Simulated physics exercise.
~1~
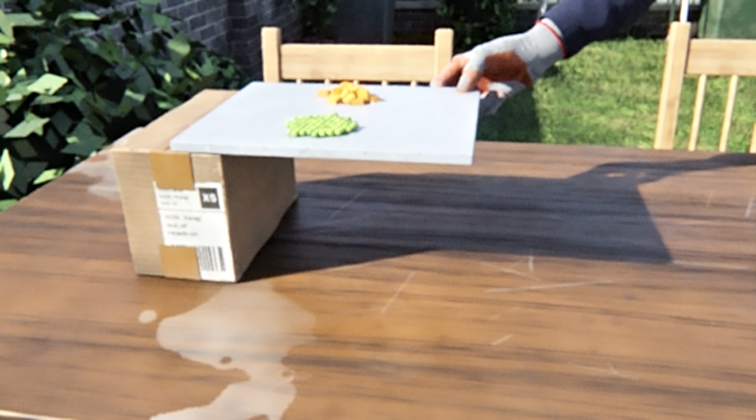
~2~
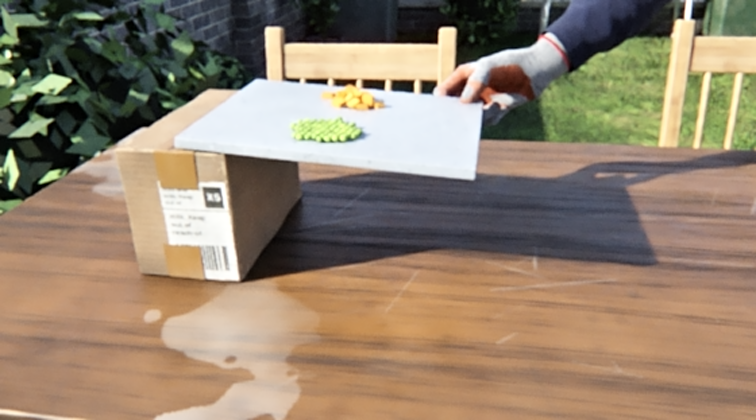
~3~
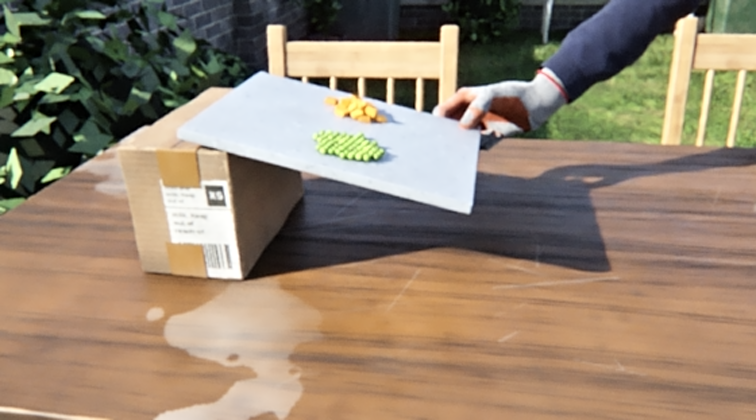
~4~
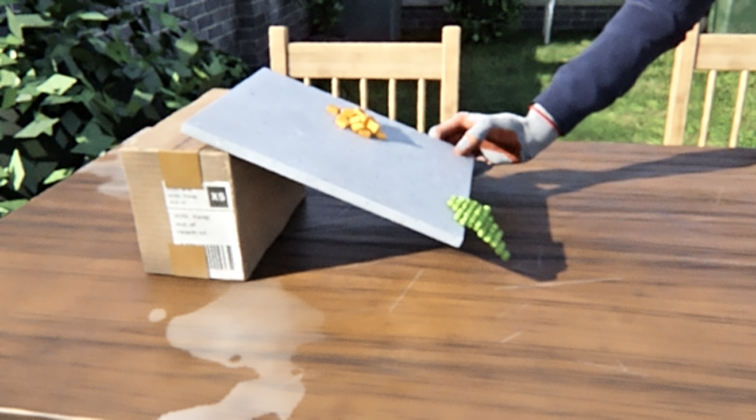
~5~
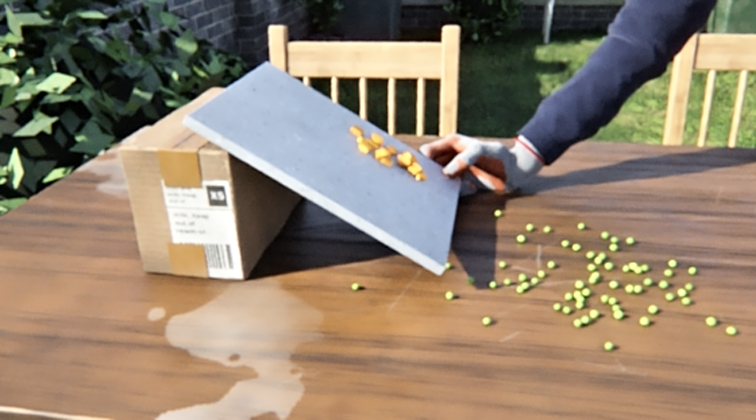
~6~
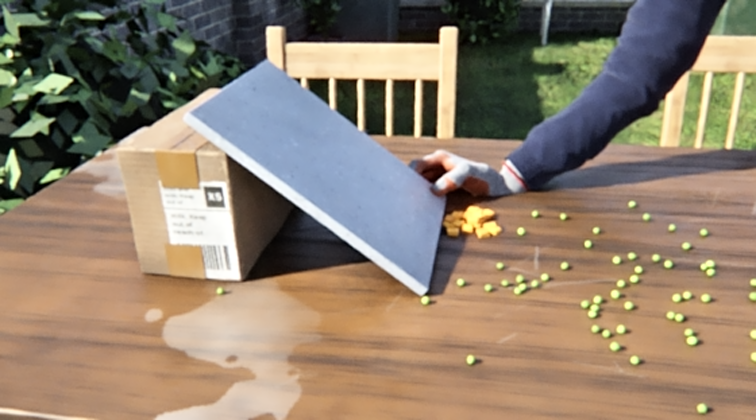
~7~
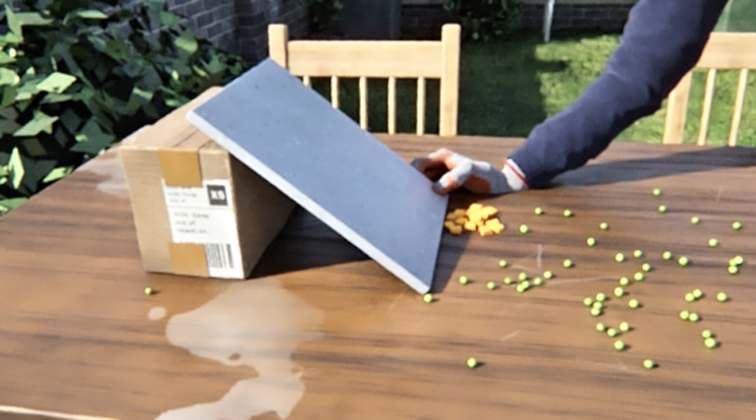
We see a gloved hand lower one end of a grey board propped on a cardboard box, tilting it until green pea-like balls slide off and scatter across the wooden table, then orange chunks slide down and settle in a cluster at the board's foot.
